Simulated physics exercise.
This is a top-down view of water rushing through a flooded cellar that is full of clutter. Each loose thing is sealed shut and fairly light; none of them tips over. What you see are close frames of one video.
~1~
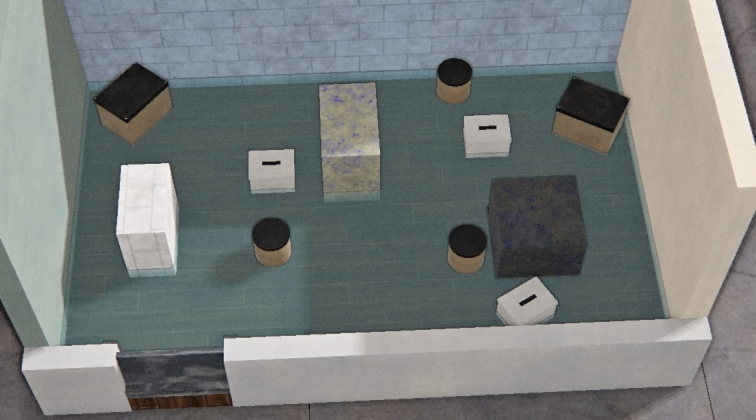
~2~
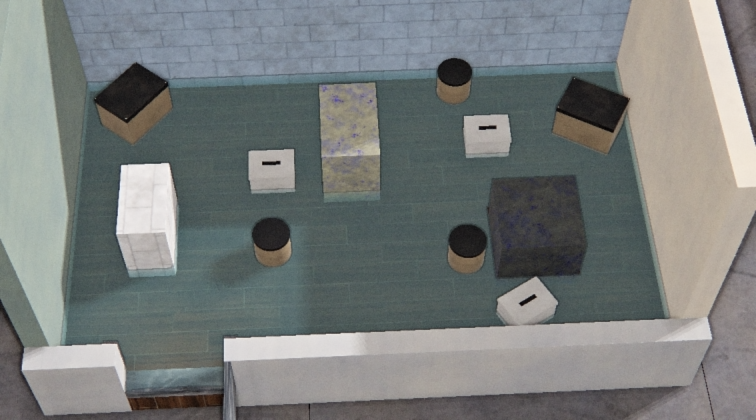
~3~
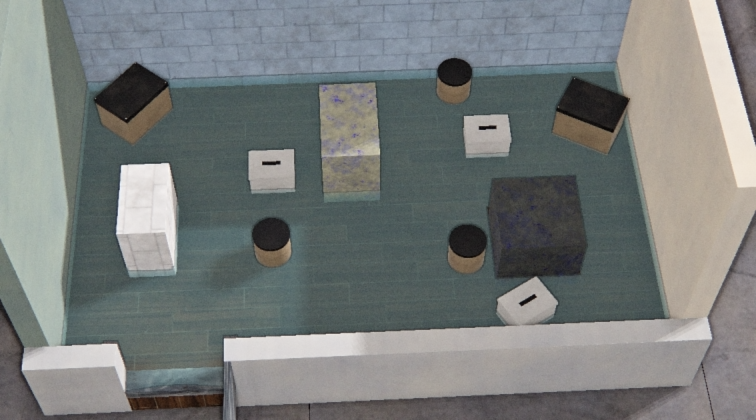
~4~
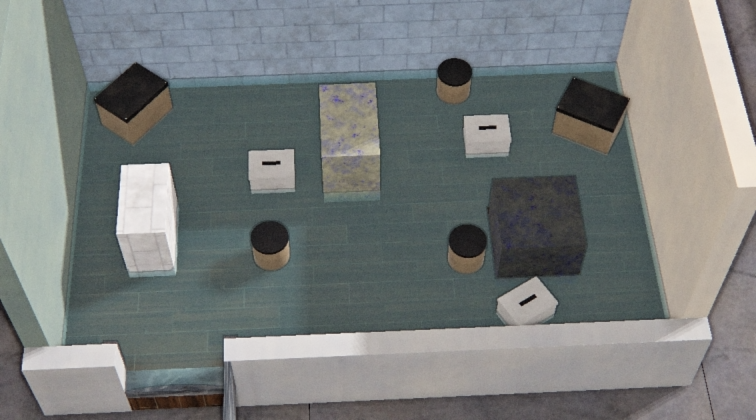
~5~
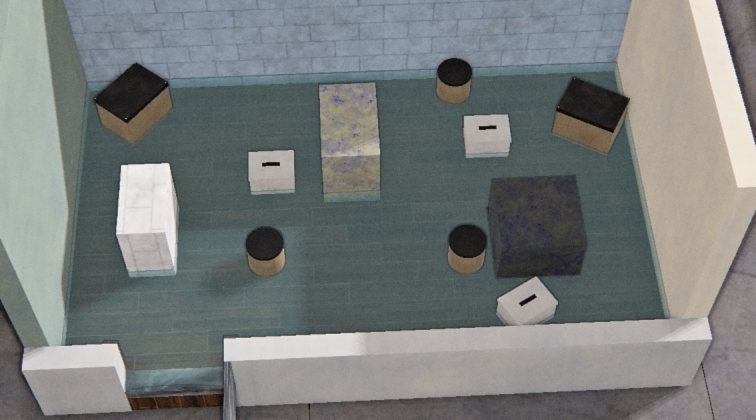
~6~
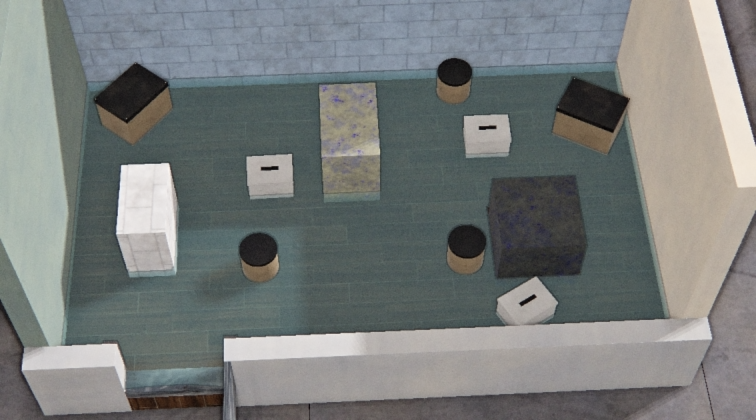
A shallow walled room with a teal, water-covered floor and a pale blue brick back wall is seen from a high, steady viewpoint. Black-topped tan boxes and round tubs, small white boxes, a tall white block at left, a mottled yellow-grey block at centre and a dark one at right stand about. The dark panel in the front-left gap swings open, then the left-hand round tub drifts slightly toward the front left, and the white box behind it barely shifts.
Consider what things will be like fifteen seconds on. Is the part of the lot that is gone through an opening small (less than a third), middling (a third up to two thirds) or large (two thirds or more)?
Small.
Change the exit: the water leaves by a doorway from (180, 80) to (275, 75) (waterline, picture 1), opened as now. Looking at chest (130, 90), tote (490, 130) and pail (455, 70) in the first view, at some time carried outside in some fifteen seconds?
Sequentially: Escapes, remains, escapes.
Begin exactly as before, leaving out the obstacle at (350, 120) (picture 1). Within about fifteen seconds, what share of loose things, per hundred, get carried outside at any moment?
I'd say somewhere around 20 per cent.
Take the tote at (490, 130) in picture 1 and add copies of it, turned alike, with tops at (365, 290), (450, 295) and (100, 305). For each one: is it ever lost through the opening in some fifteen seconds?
Okay, one at a time: Gets out, next gets out, last gets out.
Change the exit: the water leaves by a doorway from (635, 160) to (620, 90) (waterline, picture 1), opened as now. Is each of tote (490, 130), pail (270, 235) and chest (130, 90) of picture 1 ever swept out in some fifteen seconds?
Following that order: Escaped; remains behind; remains behind.
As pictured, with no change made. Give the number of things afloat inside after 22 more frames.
I count 7.
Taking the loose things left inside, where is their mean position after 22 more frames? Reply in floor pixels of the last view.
(363, 208).
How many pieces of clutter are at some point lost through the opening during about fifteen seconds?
I make it 1.
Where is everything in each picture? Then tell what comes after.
A pail at (271, 234) floats; a tote at (271, 164) floats; 0 of 8 have shifted, in the first picture.
A pail at (271, 234), afloat; a tote at (271, 164), afloat; 0 of 8 have shifted, in the second picture.
A pail at (271, 234), afloat; a tote at (271, 164), afloat; 0 of 8 have shifted, in the third picture.
A pail at (270, 237) floats; a tote at (271, 164) floats; 0 of 8 have shifted, in the fourth picture.
A pail at (265, 243), afloat, close to its start; a tote at (271, 165) floats; 1 of 8 have shifted, in the fifth picture.
A pail at (258, 249) floats, close to its start; a tote at (270, 169) floats, close to its start; 1 of 8 have shifted, in the sixth picture.
A moment on, 0 of 8 are out; 8 afloat.
Next, 1 of 8 are out; 7 afloat.
Later, 1 of 8 are out; 7 afloat.
In the end, 1 of 8 are out; 7 afloat.
